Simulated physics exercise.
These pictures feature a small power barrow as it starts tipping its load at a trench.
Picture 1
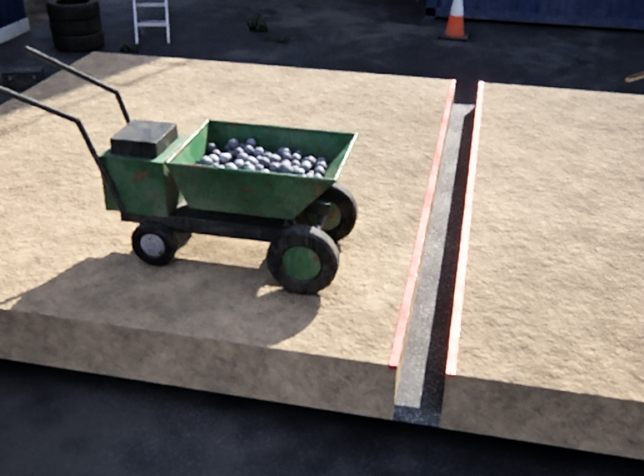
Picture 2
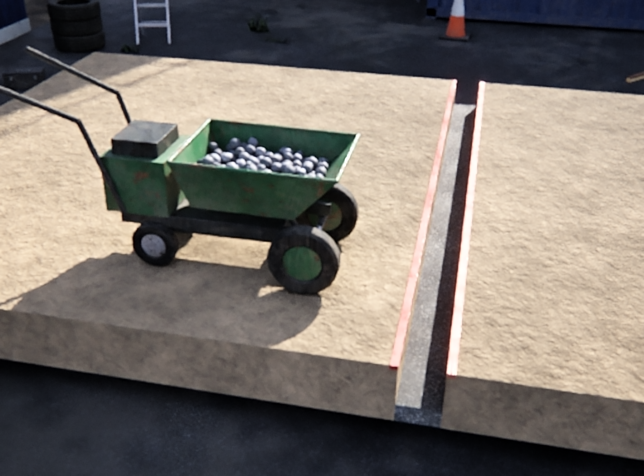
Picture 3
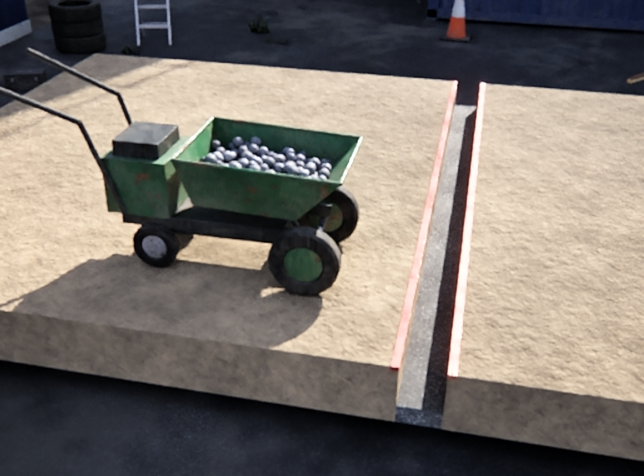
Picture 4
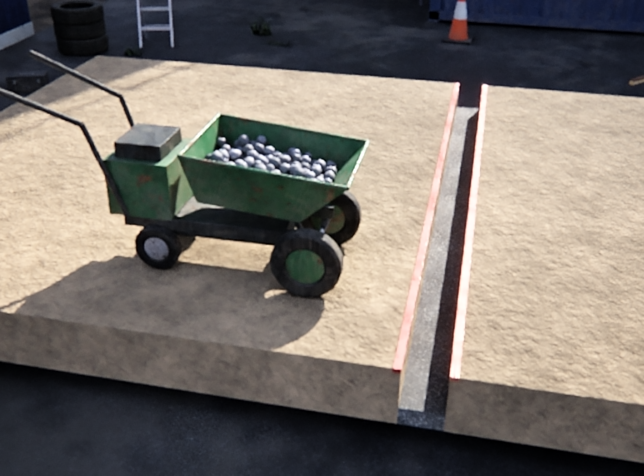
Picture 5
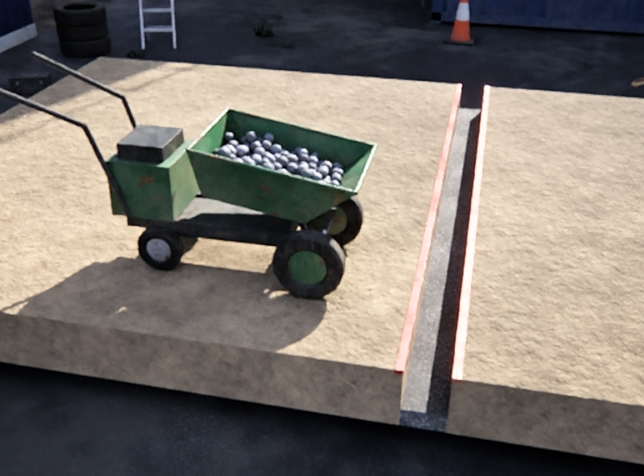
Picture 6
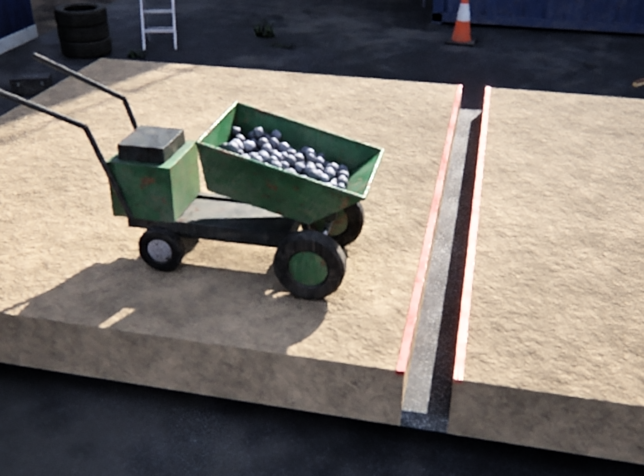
On a sandy platform beside a narrow trench, a green barrow's stone-filled skip tilts slightly right.
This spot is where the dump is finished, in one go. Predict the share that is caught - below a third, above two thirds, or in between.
The share caught is above two thirds.
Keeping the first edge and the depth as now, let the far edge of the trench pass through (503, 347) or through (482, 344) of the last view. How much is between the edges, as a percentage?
In order: 100 per cent, then 100 per cent.
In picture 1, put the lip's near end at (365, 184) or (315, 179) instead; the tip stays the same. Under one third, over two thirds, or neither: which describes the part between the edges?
Note - stop 1: Between a third and two thirds; stop 2: Beyond two thirds.
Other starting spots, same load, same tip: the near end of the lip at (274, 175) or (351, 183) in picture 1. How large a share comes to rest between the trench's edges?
First try: Around 30 %; second try: Around 70 %.
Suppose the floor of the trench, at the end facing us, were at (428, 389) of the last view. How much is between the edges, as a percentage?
I'd say roughly 70 in a hundred.
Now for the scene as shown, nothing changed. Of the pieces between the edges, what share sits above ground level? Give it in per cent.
Roughly 10 %.
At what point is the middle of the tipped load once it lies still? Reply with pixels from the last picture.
Near (444, 301), more or less.
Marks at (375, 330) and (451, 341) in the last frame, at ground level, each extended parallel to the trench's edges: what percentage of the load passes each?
I'd put it near 100 in a hundred, then near 20 in a hundred.
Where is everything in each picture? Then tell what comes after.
In the first picture, lip of the skip (334, 181), level; top of the load (263, 167), round cobbles; first edge of the trench (401, 329); far edge (455, 336), the trench under half as wide as the skip, and about as deep as wide.
In the second picture, lip of the skip (336, 182), level; top of the load (265, 167).
In the third picture, lip of the skip (340, 184), tipped barely; top of the load (257, 163).
In the fourth picture, lip of the skip (347, 189), tipped barely; top of the load (249, 164).
In the fifth picture, lip of the skip (355, 193), tipped a little; top of the load (246, 162).
In the sixth picture, lip of the skip (363, 199), tipped a little; top of the load (253, 158); first edge of the trench (408, 334); far edge (462, 342).
Just after the last frame, skip tipped steeply; every one in the skip.
A moment on, skip tipped steeply; the larger part in the skip; just a few short of the trench; about a tenth in or heaped over the trench; about a tenth falling.
Further on, skip tipped right over; just a few in the skip; just a few short of the trench; the larger part in or heaped over the trench; about a tenth beyond it.
When it is over, skip tipped right over; just a few short of the trench; almost all in or heaped over the trench; about a tenth beyond it.
